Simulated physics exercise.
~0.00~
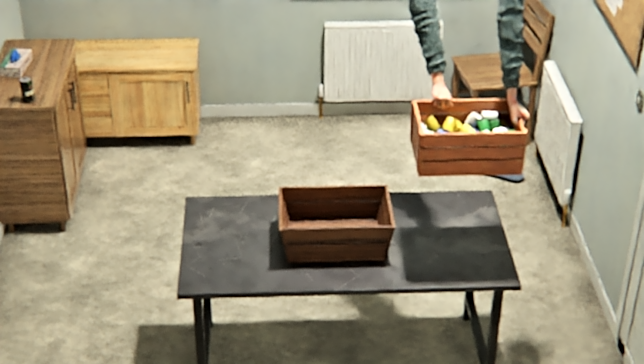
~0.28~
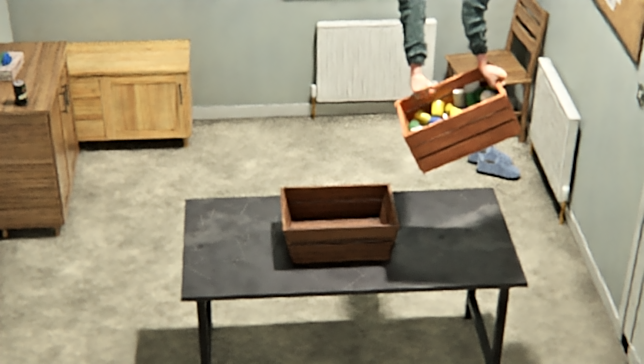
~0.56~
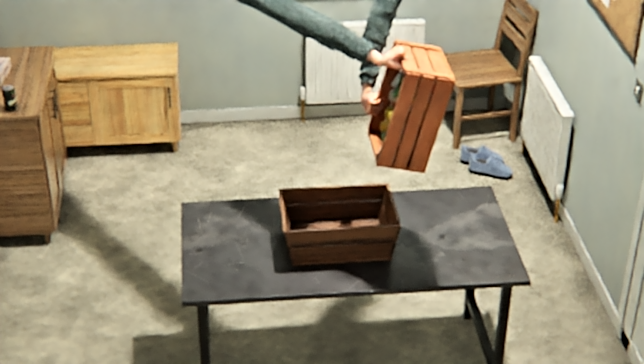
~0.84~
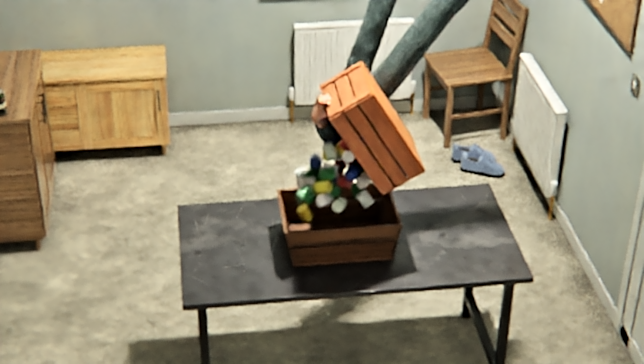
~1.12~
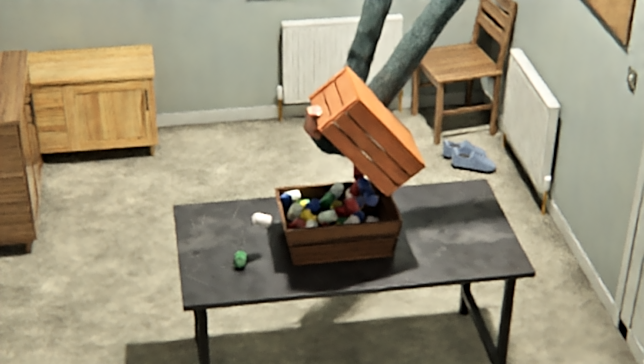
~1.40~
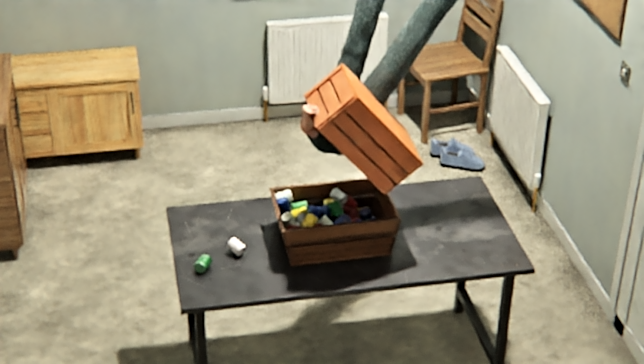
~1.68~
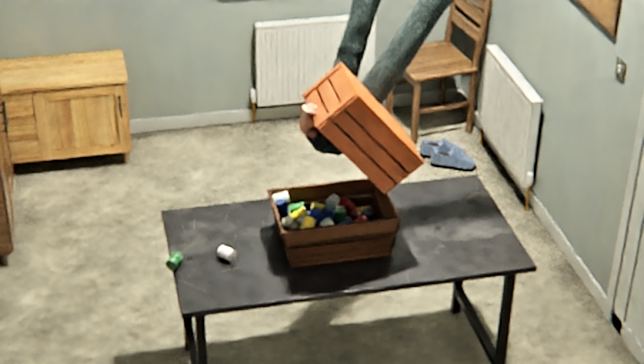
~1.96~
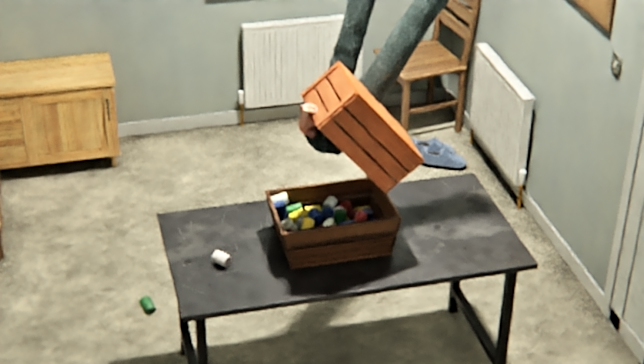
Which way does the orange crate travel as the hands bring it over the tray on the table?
It moves to the left, ending up tipped above the wooden tray.
